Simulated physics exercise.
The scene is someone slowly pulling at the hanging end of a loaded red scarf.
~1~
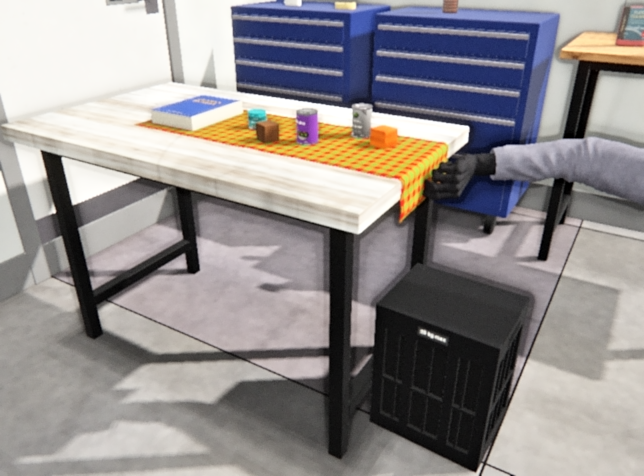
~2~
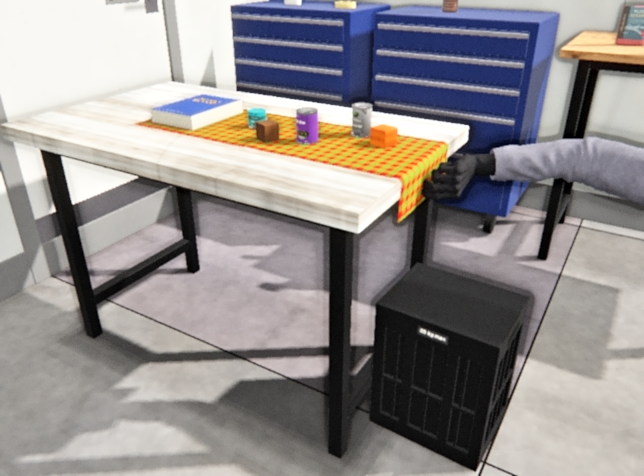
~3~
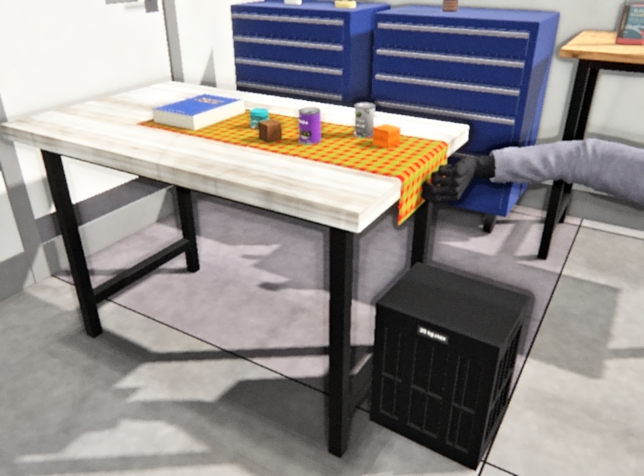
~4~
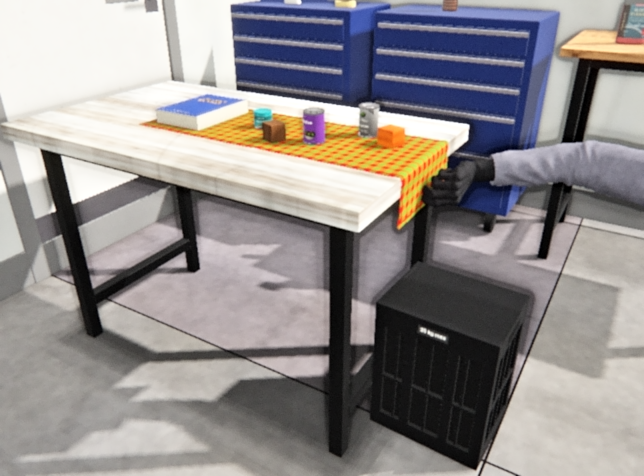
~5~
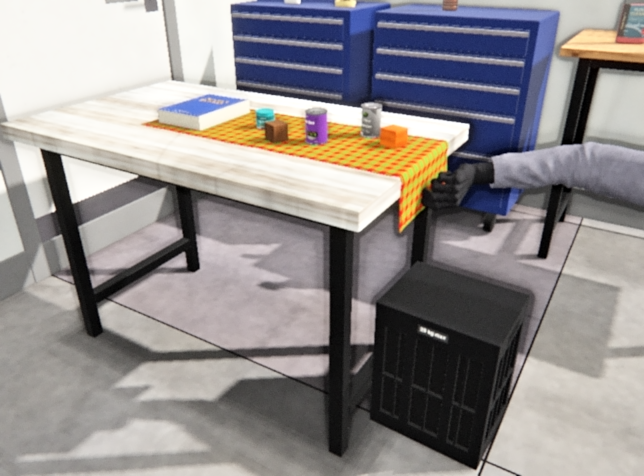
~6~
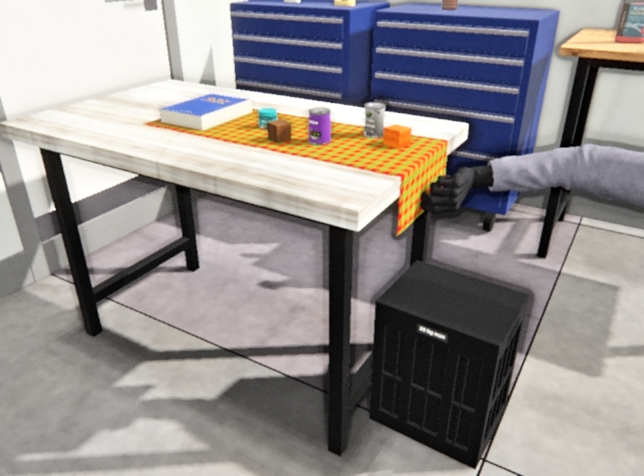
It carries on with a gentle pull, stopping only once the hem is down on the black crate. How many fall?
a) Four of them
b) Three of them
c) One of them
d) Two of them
Two of them (d).
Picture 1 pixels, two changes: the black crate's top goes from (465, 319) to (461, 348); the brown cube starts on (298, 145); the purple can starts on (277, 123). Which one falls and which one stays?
Result - the brown cube comes off, and the purple can stays put.
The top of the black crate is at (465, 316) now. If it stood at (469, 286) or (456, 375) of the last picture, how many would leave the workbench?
Totals 1, 4.
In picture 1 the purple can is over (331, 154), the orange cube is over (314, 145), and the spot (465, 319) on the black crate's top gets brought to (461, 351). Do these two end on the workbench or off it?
As for the purple can, it leaves the top; as for the orange cube, it leaves the top.
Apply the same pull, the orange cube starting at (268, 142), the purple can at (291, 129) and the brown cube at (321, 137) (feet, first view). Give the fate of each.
Orange cube: Still up. Purple can: Still up. Brown cube: Still up.
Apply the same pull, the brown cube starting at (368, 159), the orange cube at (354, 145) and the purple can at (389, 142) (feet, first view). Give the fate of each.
Looking at each one, the brown cube drops away, the orange cube drops away and the purple can drops away.
Soon after, hem near (420, 245); all still up.
After that, hem on the crate; orange cube and grey can gone.
In the end, hem on the crate; orange cube and grey can gone. It carries off two.
